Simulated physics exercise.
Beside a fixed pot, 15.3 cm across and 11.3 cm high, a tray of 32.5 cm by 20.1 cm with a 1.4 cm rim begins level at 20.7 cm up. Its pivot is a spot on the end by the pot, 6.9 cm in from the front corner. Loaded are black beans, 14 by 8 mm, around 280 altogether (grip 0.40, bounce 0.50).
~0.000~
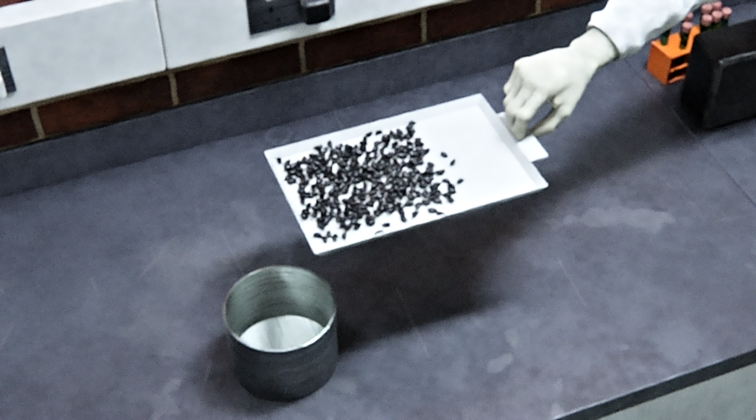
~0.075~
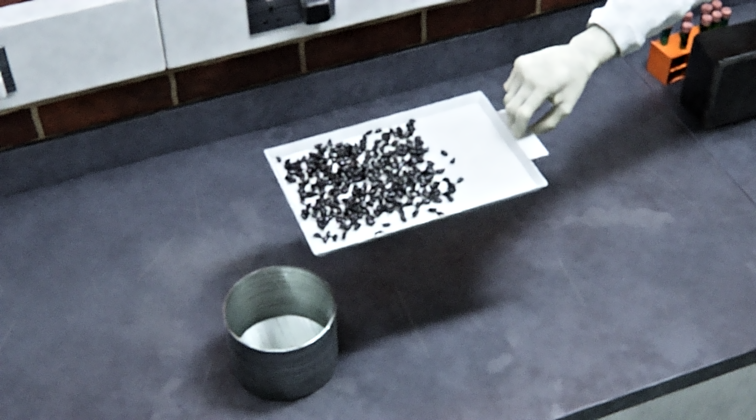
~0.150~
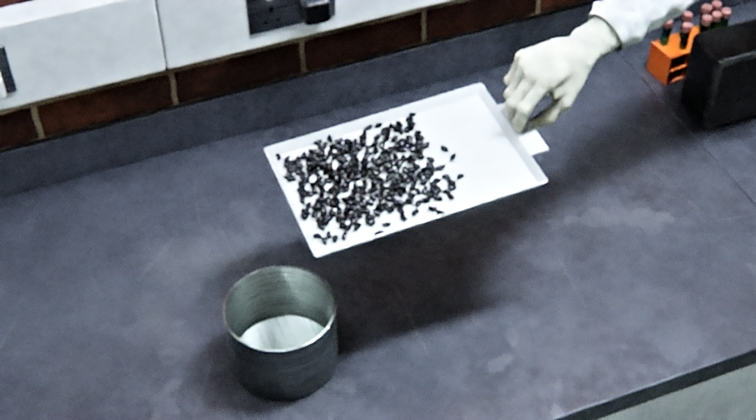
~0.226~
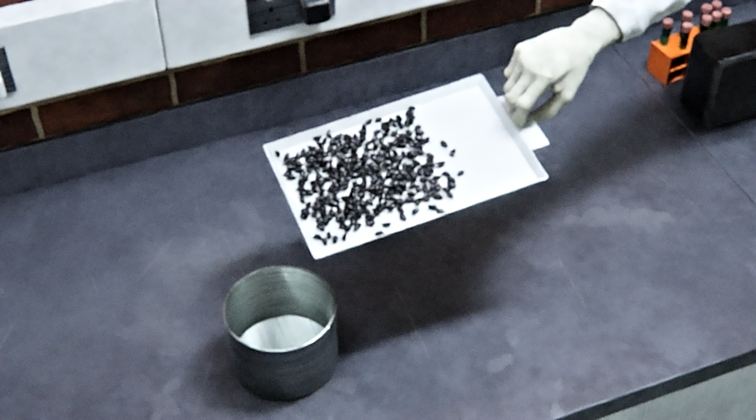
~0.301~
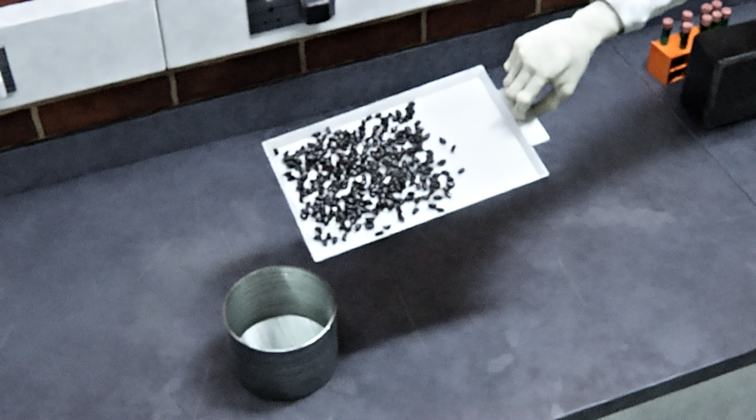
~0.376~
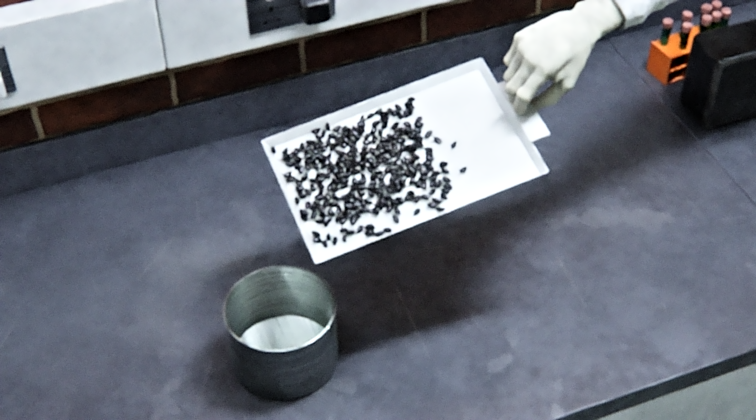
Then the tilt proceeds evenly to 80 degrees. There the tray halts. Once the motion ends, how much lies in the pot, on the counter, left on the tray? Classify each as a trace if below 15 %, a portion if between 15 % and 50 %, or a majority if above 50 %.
Pot: A majority. Counter: A portion. Tray: A trace.
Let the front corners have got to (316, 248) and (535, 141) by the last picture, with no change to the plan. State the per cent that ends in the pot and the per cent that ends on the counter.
Final per cent - pot 40, counter 60.
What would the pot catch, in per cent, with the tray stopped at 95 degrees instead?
Around 55 in a hundred.
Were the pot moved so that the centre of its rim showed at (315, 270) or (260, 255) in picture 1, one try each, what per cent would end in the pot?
First try around 40 %, second around 0 %.
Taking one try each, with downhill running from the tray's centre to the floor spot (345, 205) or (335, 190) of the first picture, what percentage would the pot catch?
First try: Around 70 percent; second try: Around 35 percent.
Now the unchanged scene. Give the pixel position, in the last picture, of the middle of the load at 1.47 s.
Estimated centre of load: Around (334, 349).
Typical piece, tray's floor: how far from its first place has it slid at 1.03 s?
Displacement on the tray: About 8 cm.
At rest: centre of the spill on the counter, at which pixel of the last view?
Centre of spill: Around pixel (368, 384).
After 1.03 s, tilt 45 degrees; the tray holds 90 %, the pot 0 %.
After 1.47 s, tilt 66 degrees; the tray holds 25 %, the pot 40 %.
Then, at 1.98 s, tilt 80 degrees; the tray holds 0 %, the pot 55 %.
In the end, at 2.9 s, pot 55 %, counter 45 %, tray 0 %.
